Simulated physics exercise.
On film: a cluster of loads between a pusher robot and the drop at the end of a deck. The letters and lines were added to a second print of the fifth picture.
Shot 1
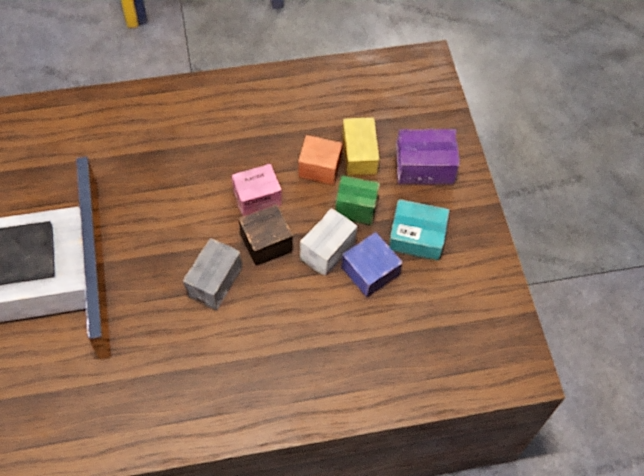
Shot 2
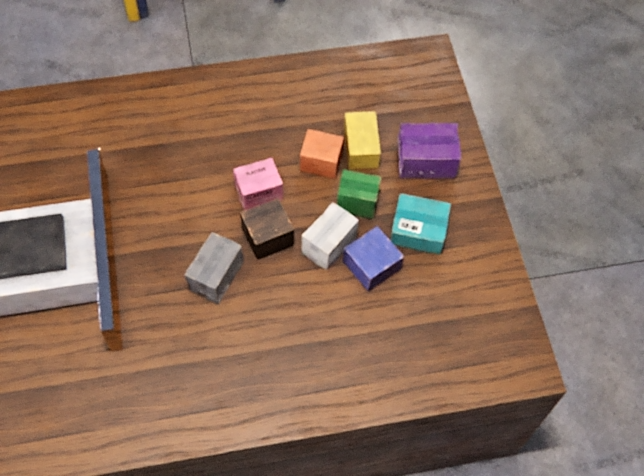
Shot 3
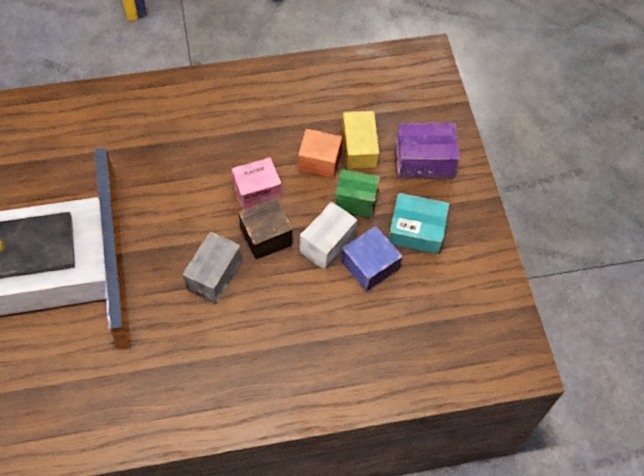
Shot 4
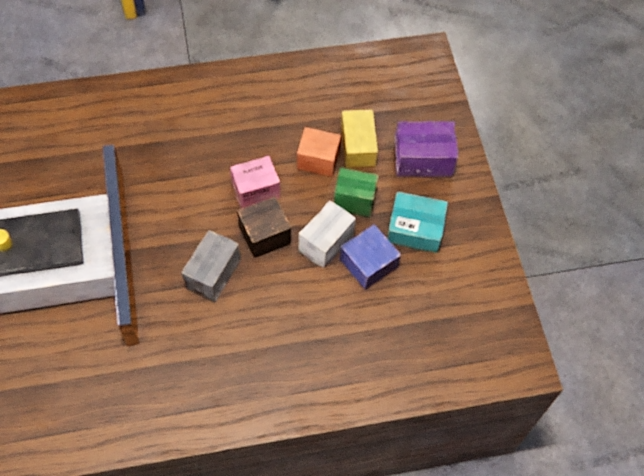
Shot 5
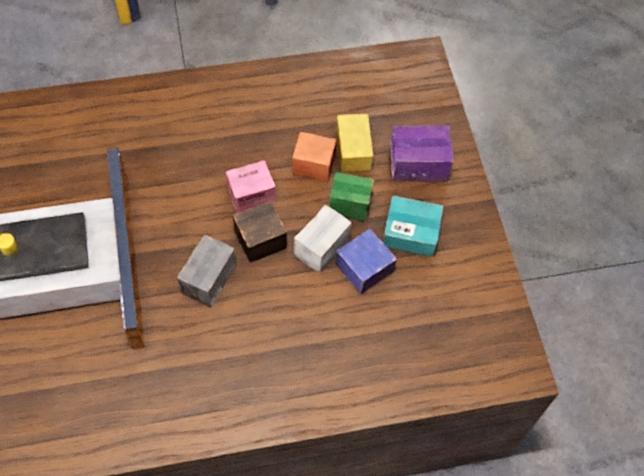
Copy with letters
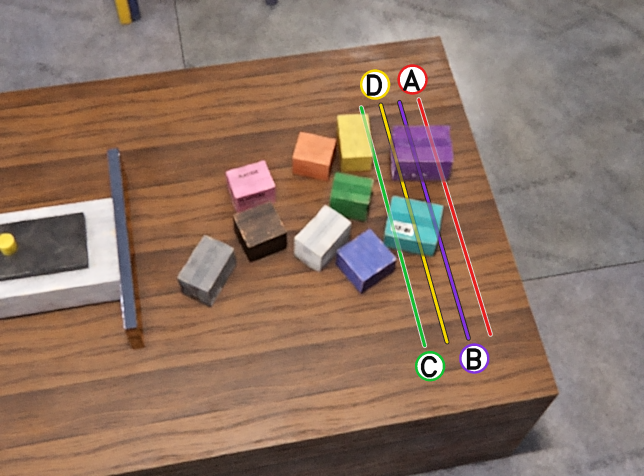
On a wooden deck above a grey concrete floor, a cluster of coloured blocks sits to the right of a white pusher robot with a dark upright blade. The robot edges a short way right toward the grey box, a yellow knob on its top coming into view, while the blocks stay in place, untouched.
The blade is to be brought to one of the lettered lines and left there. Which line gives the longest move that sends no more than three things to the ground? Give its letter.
Up to line B.
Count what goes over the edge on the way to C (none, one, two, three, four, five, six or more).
In all, none.
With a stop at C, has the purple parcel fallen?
No.
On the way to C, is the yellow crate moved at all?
Yes.
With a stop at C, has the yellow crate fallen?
No.
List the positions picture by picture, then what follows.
In the first frame, robot (15, 253); black crate (267, 235); turquoise parcel (419, 230).
In the second frame, robot (27, 246); white parcel (330, 237).
In the third frame, robot (36, 244); yellow crate (361, 140).
In the fourth frame, robot (44, 240); grey box (212, 266).
In the fifth frame, robot (49, 244); orange crate (314, 156); blue crate (366, 261); black crate (261, 232).
On the copy, A at (452, 209); B at (431, 212); C at (391, 218); D at (412, 215).
On B. First, robot (167, 227); grey box (268, 264); pink box (257, 187).
Then, robot (281, 210); turquoise parcel (465, 221); purple parcel (438, 152).
Finally, robot (366, 197); purple parcel over the edge; turquoise parcel over the edge; two fallen.
By contrast, A drops five; C is within the limit but short; D is within the limit but short.
